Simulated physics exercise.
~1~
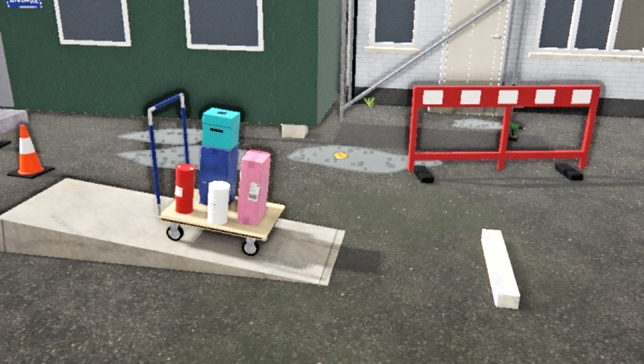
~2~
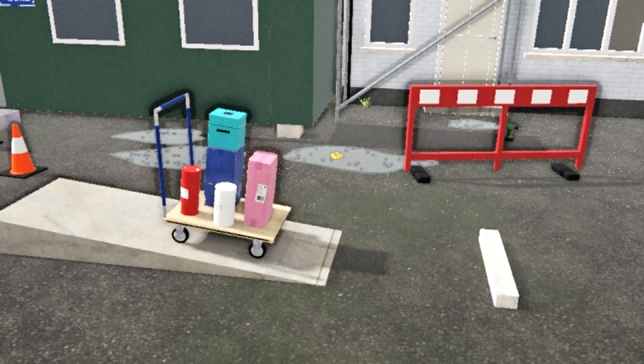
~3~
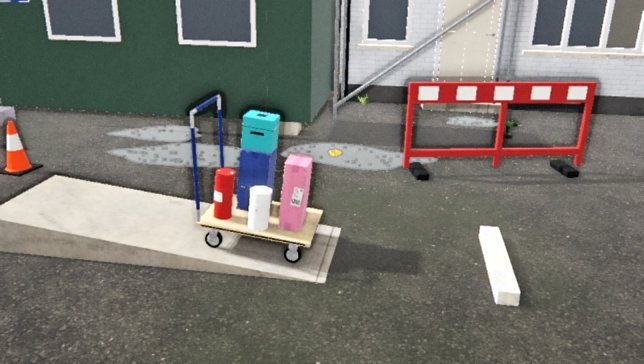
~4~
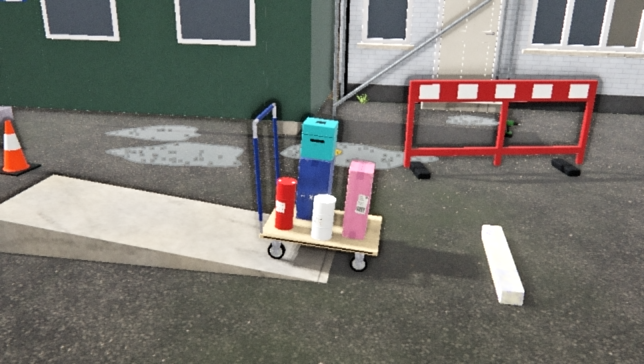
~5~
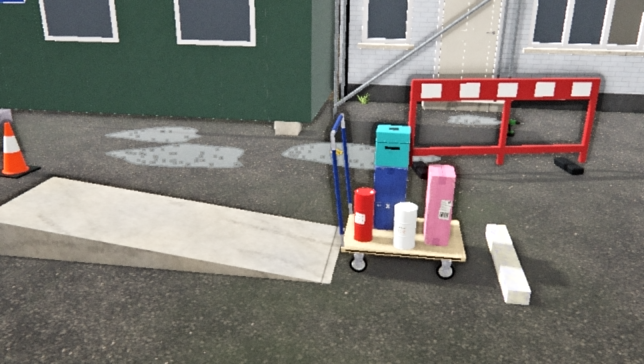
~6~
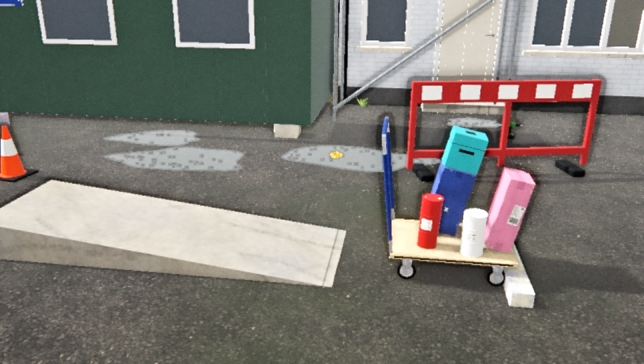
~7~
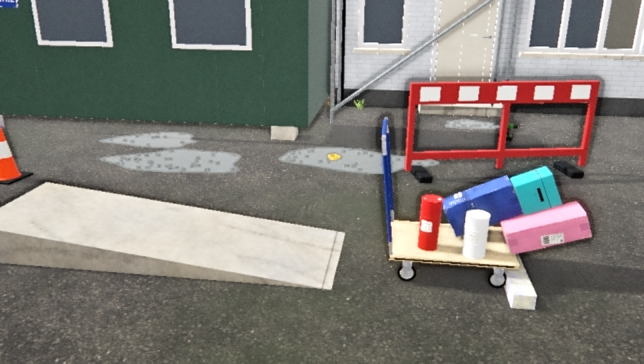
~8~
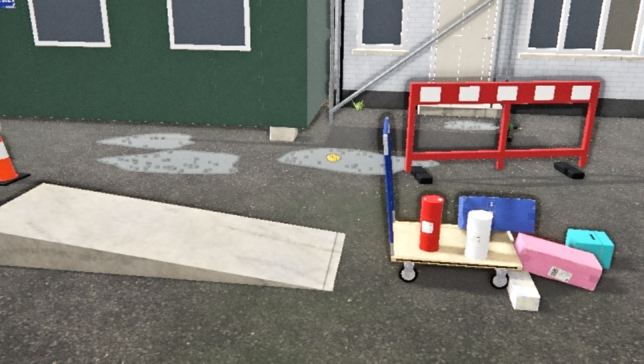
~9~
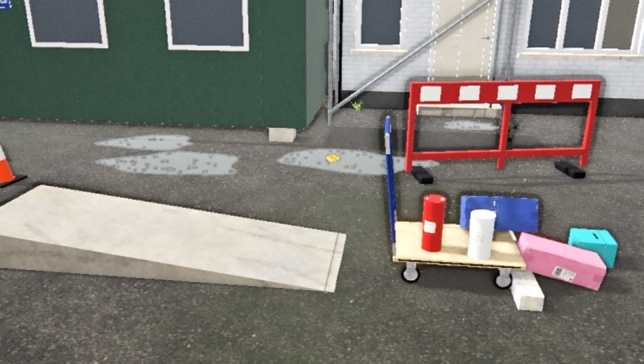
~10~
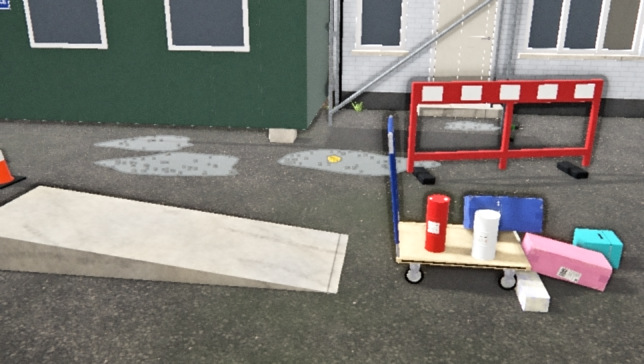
A flat wooden trolley with a blue handle rolls down a pale ramp in a paved yard, seen from slightly above and side-on. It carries a red canister, a white canister, a pink box and a turquoise toolbox on top of a blue box, with a green building and a red barrier behind. The trolley crosses level ground to the right and stops against a white kerb. The tall boxes tip rightward, and the toolbox and pink box tumble to the ground beyond. The blue box ends lying on the deck, while both canisters stay standing.
